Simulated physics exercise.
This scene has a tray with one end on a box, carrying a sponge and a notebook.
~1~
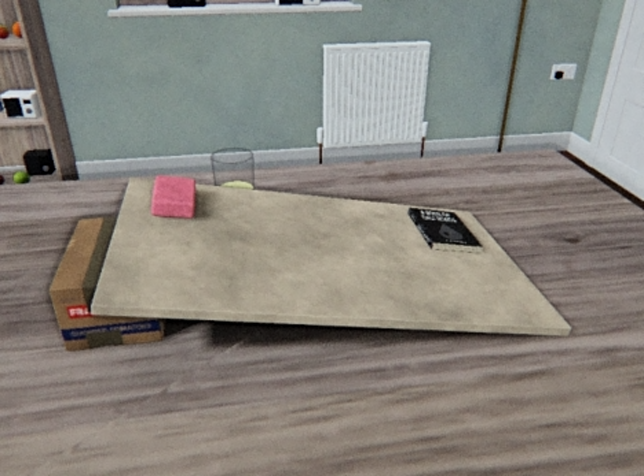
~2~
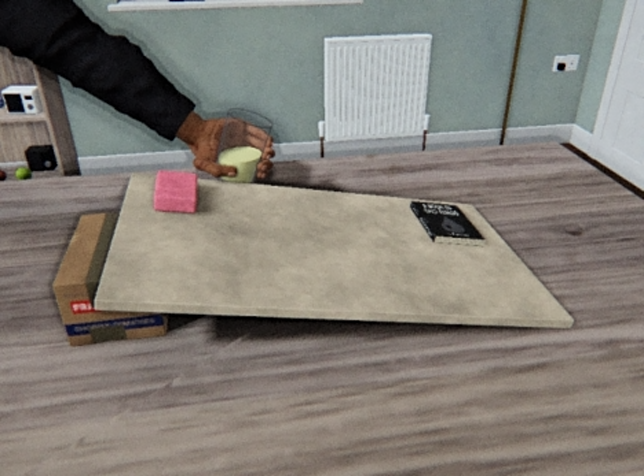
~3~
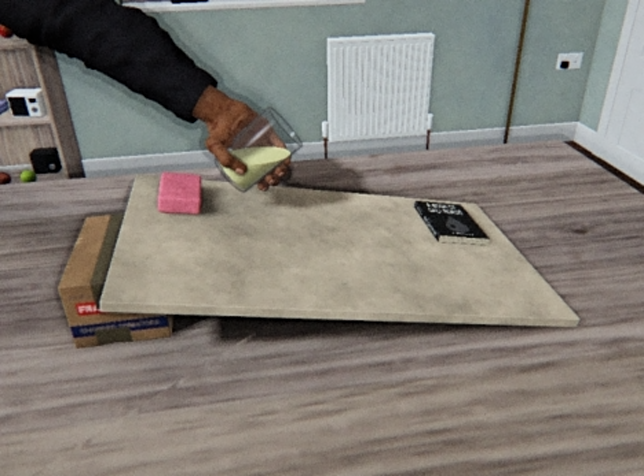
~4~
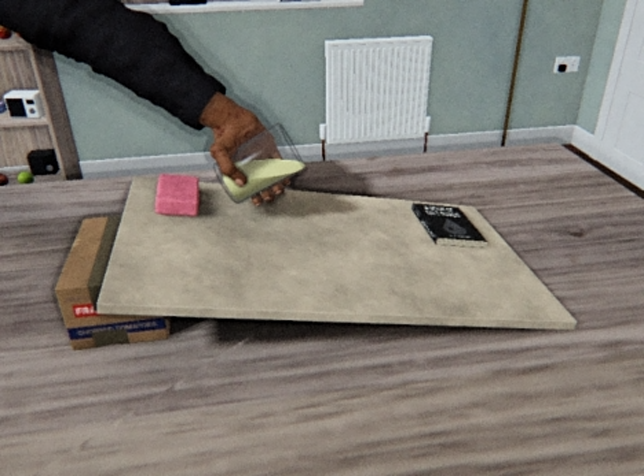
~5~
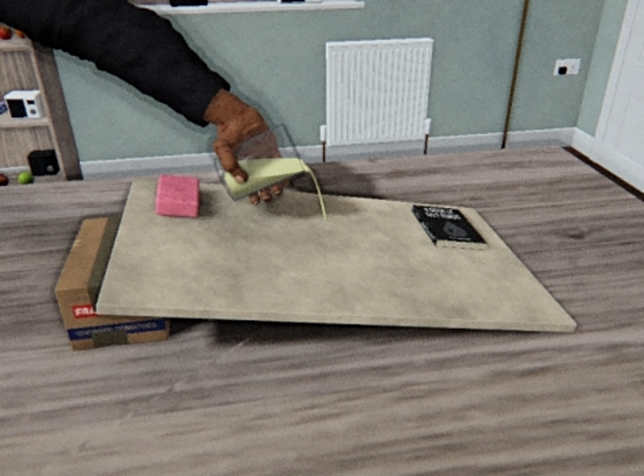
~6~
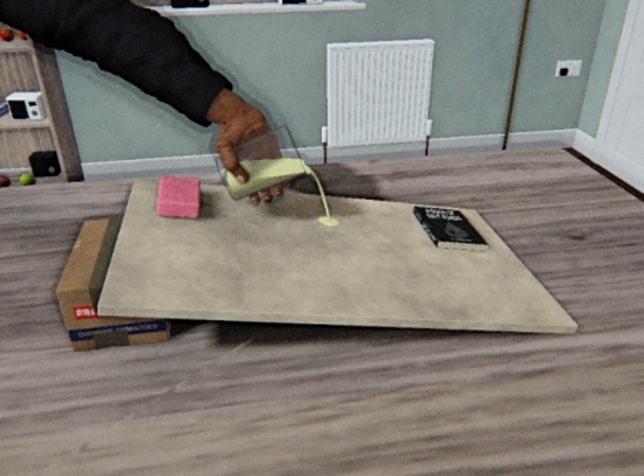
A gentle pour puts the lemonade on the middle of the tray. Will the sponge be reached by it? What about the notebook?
Sponge: No, spared; notebook: Yes, reached.
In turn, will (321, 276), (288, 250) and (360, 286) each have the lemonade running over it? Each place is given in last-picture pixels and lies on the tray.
The first point ends up free of the spill, the second free of the spill, the third free of the spill.
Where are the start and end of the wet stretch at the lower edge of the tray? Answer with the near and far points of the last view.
The near limit is (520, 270) and the far limit is (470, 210).
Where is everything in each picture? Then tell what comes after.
The first picture shows the tray slopes down to the right; tumbler (234, 182) about a third full; sponge (174, 197); notebook (443, 229).
The second picture shows tumbler about a third full, surface at (240, 155); sponge (176, 192).
The third picture shows tumbler (260, 149) tipped 50° with all of its load; notebook (450, 222).
The fourth picture shows the tray slopes down to the right; tumbler (261, 164) tipped 65° with all of its load; sponge (178, 195).
The fifth picture shows the first of it lands; tumbler (262, 163) tipped 65° with all of its load; notebook (448, 226).
The sixth picture shows the first of it lands; tumbler (264, 163) tipped 70° with all of its load; sponge (180, 197); notebook (449, 228).
Shortly, it runs down to the right; the sponge is still dry; the notebook is wet along its edge.
Then, it runs down to the right and off the end; the sponge is still dry; the notebook is wet along its edge.
At the finish, it runs down to the right and off the end; the sponge is still dry; the notebook is wet along its edge.
